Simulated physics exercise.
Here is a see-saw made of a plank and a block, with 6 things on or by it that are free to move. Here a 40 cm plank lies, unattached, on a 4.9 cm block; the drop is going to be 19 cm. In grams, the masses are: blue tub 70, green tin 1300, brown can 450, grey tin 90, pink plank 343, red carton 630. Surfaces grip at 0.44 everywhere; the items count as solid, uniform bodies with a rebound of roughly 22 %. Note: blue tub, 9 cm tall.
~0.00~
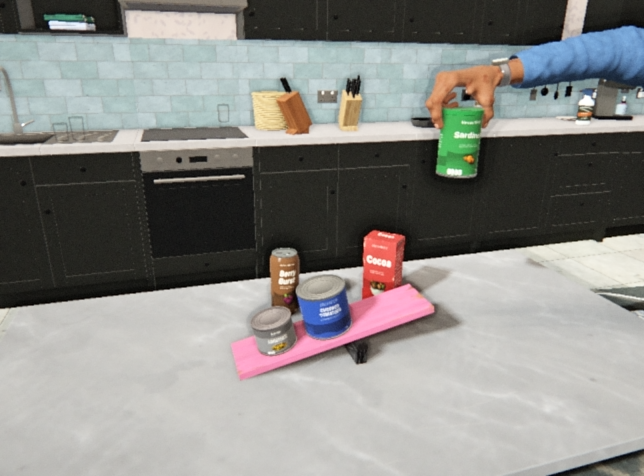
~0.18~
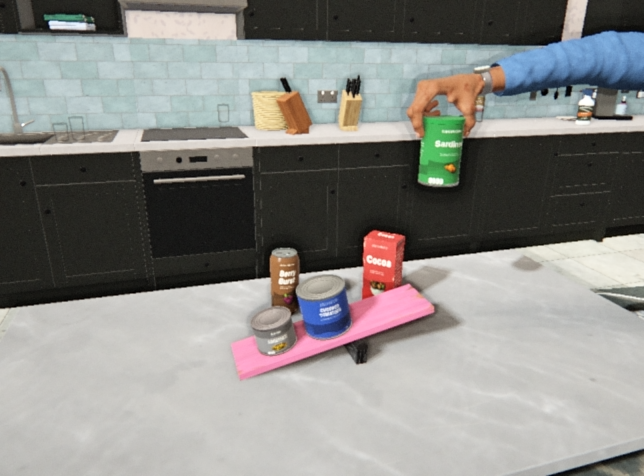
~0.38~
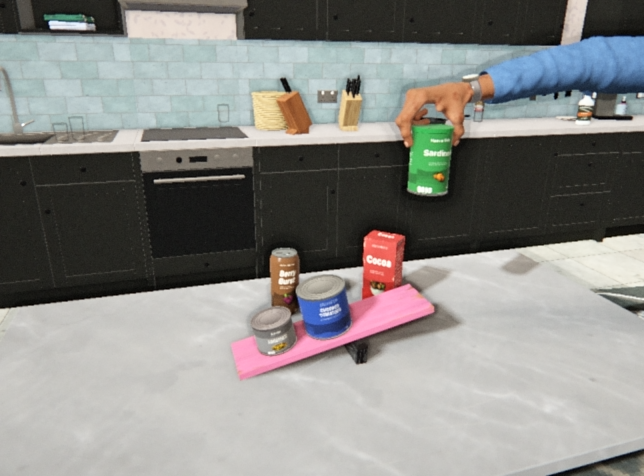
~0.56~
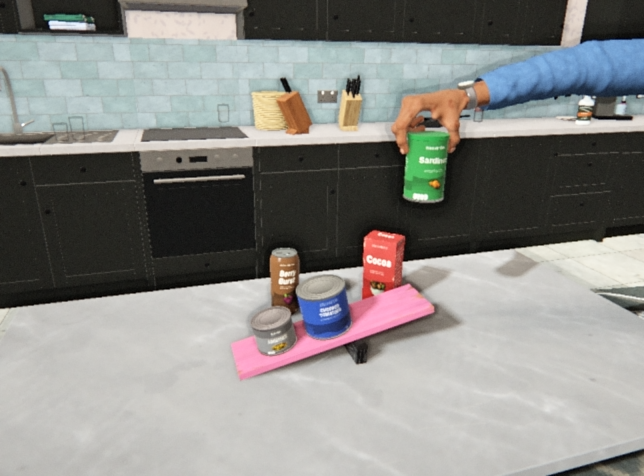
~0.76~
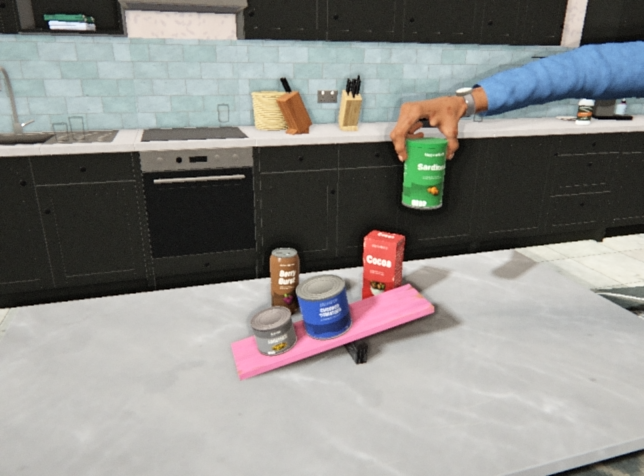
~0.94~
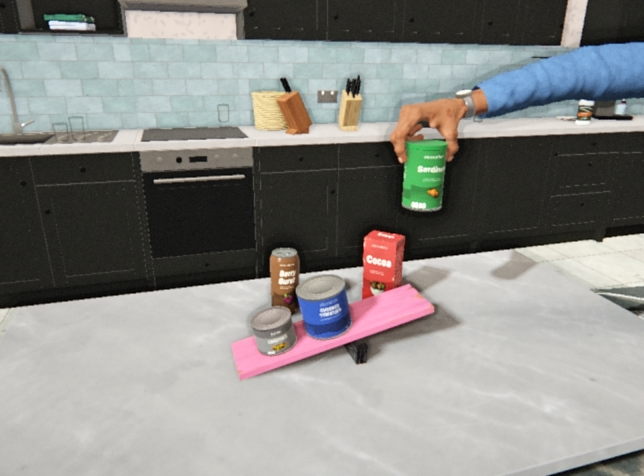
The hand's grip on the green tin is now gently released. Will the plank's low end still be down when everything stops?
Yes, it stays down.
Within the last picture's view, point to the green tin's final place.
Roughly (471, 312).
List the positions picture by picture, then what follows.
In the first picture, 9 cm from its drop point; green tin (459, 142); blue tub (324, 307).
In the second picture, 6 cm from its drop point; green tin (441, 151); grey tin (274, 331).
In the third picture, 3 cm from its drop point; green tin (430, 159); red carton (383, 269).
In the fourth picture, 2 cm from its drop point; green tin (426, 166); brown can (285, 283).
In the fifth picture, held still over the plank; green tin (424, 173); pink plank (332, 328).
In the sixth picture, held still over the plank; green tin (424, 175); blue tub (324, 307).
Around 1.24 s, plank at 18°, tipped the other way; green tin at 8° to upright near (415, 296); grey tin at 30° to upright; blue tub at 30° to upright.
Around 1.44 s, plank at 0°, tipped the other way; green tin on its side near (465, 311); grey tin upside down; blue tub on its side.
Around 1.64 s, plank at 12°, leaning as at the start; green tin on its side near (469, 310); grey tin upside down; blue tub on its side.
Around 2.14 s, plank at 5°, tipped the other way; green tin on its side near (469, 311); grey tin upside down; blue tub on its side.
Finally (3.9 s), plank at 12°, leaning as at the start; on their side or leaning hard on the table or plank, blue tub, green tin and grey tin; the other 3 still in place (within 4 cm). Final places as that camera would see them, green tin near (471, 312). The plank lies as before.
